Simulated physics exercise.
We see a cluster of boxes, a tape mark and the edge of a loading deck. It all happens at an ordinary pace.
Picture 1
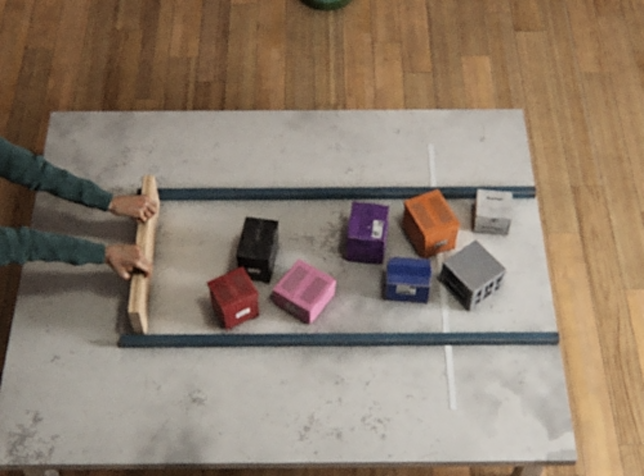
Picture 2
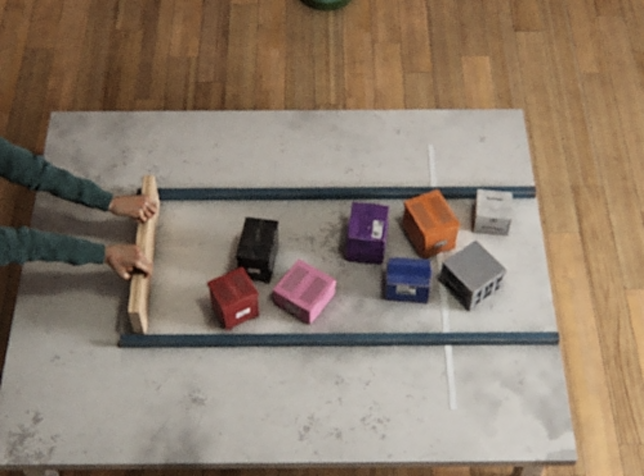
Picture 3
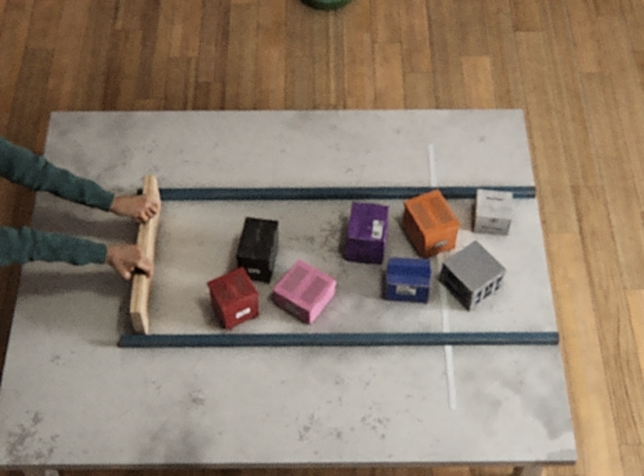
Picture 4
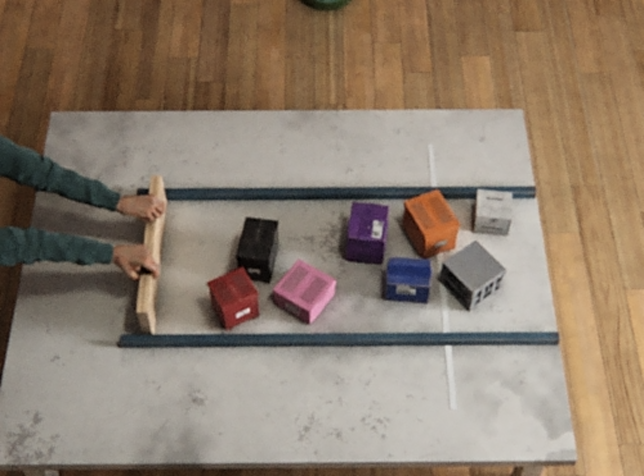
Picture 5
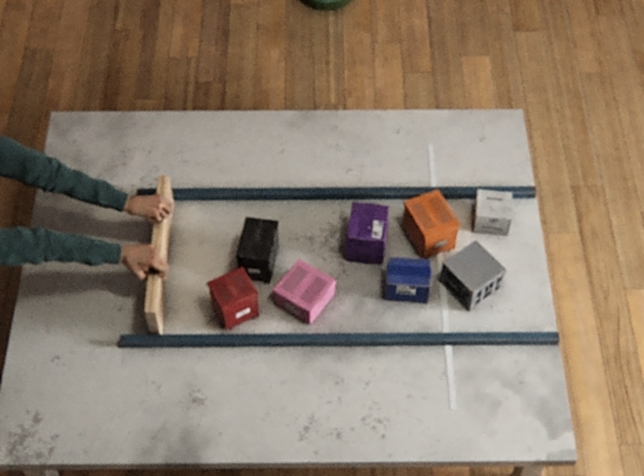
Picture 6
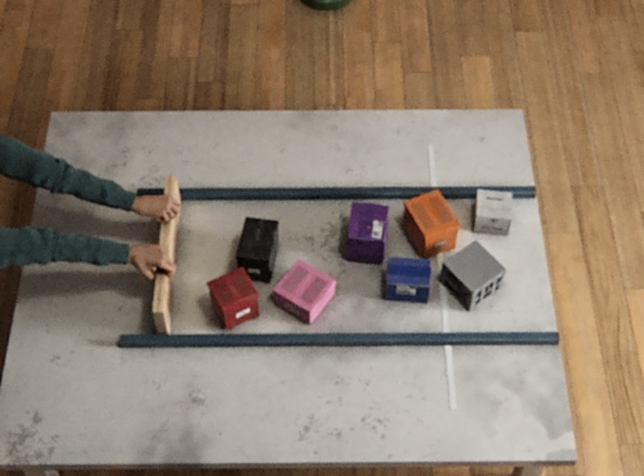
Two hands sliding a wooden plank slightly right between dark rails on a table, not reaching the scattered, motionless coloured boxes.
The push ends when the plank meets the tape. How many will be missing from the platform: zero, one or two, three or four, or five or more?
The number that fall off is one or two.
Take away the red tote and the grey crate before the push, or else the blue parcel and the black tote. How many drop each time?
The counts: 1 and 0.
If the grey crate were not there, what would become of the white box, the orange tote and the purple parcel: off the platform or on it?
The white box goes over; the orange tote holds on; the purple parcel survives.
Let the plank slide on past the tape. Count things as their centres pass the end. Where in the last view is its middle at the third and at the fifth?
Its middle is around (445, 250) and later (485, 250).
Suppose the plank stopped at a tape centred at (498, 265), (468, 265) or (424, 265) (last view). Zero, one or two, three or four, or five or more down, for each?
One after another: At least five; three or four; one to two.
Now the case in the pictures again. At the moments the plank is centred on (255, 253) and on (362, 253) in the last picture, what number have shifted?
The counts are 3 and 7.
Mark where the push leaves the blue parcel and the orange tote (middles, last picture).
First (548, 273), then (531, 219).
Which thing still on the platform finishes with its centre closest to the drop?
Foremost is the blue parcel.
A little later, none off yet; white box at rest near (493, 213); grey crate at rest near (473, 276); orange tote at rest near (430, 225).
When it is over, the number that fall off is one or two; down, grey crate and white box.
